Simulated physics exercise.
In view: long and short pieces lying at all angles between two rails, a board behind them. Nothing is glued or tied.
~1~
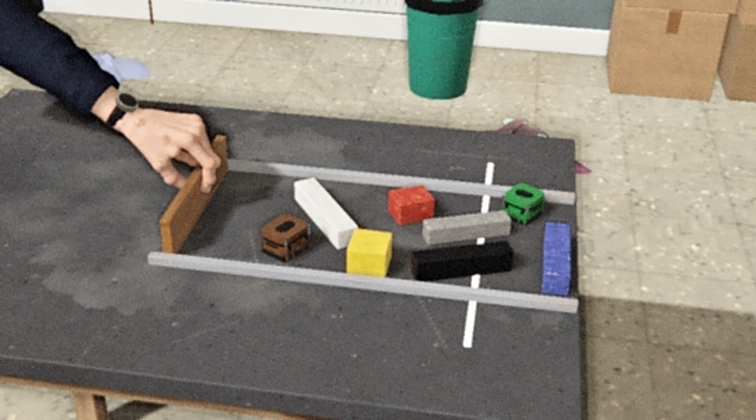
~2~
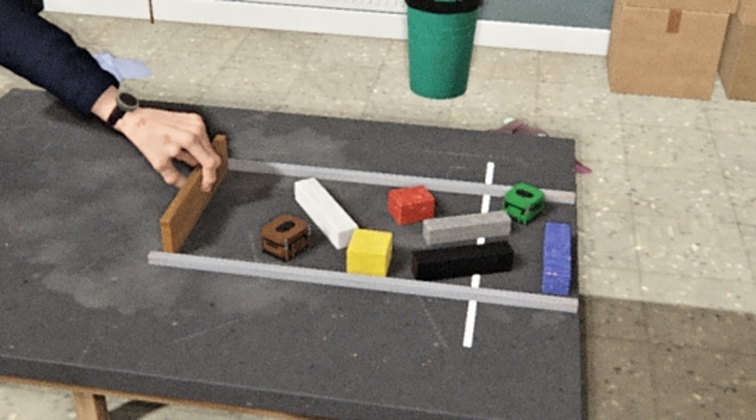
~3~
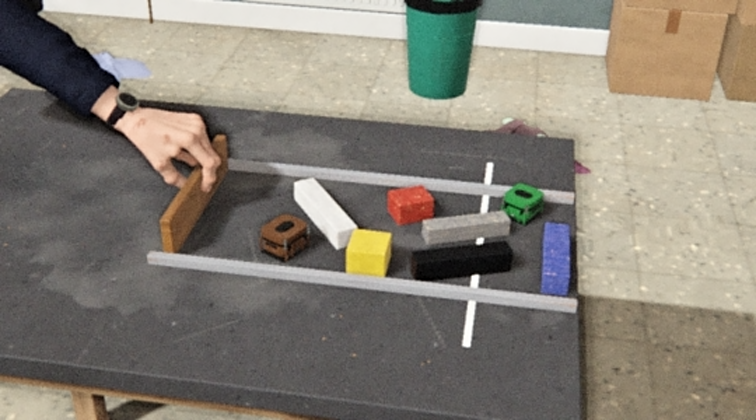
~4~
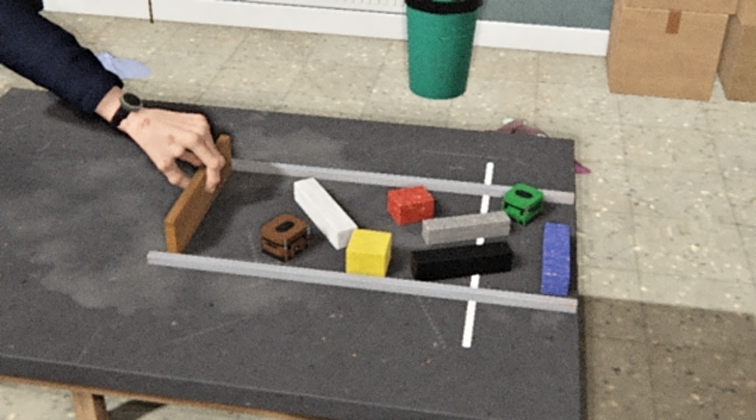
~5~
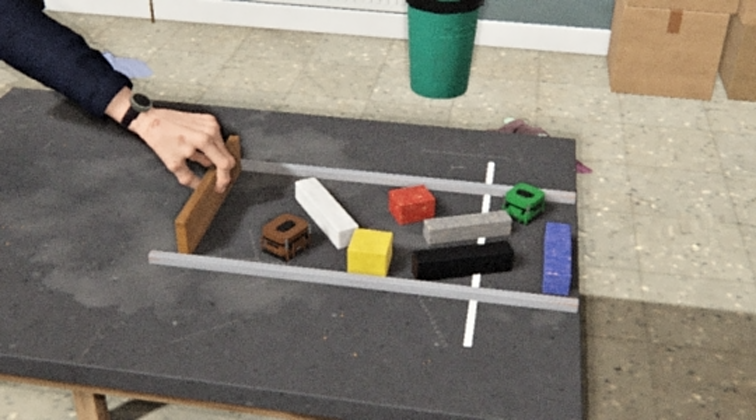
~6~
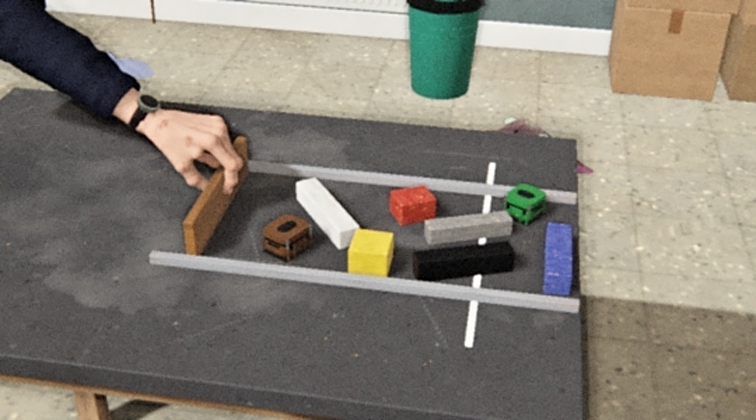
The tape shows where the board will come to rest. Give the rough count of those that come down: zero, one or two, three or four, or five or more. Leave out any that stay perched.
Outcome: The number that fall off is one or two.
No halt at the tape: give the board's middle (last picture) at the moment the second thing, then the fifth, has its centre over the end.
Its middle is around (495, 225) and later (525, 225).
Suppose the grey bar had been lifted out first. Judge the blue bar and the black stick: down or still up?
The blue bar tumbles off; the black stick survives.
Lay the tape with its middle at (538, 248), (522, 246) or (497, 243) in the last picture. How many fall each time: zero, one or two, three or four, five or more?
In that order: More than four; either three or four; just one or two.
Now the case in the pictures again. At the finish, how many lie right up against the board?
The number is 2.
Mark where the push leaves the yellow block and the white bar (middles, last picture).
Near (531, 275) and (513, 230).
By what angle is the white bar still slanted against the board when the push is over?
Roughly 20° out of line.
Soon after, none off yet; blue bar at rest near (558, 258); green case at rest near (525, 204); black stick at rest near (464, 262).
After that, none off yet; blue bar at rest near (558, 258); green case at rest near (525, 204); black stick displaced a little near (485, 264).
And then, none off yet; blue bar on its side near (598, 285); green case moving near (536, 203); black stick displaced about its own width near (543, 265).
In the end, the number that fall off is one or two; gone, blue bar.
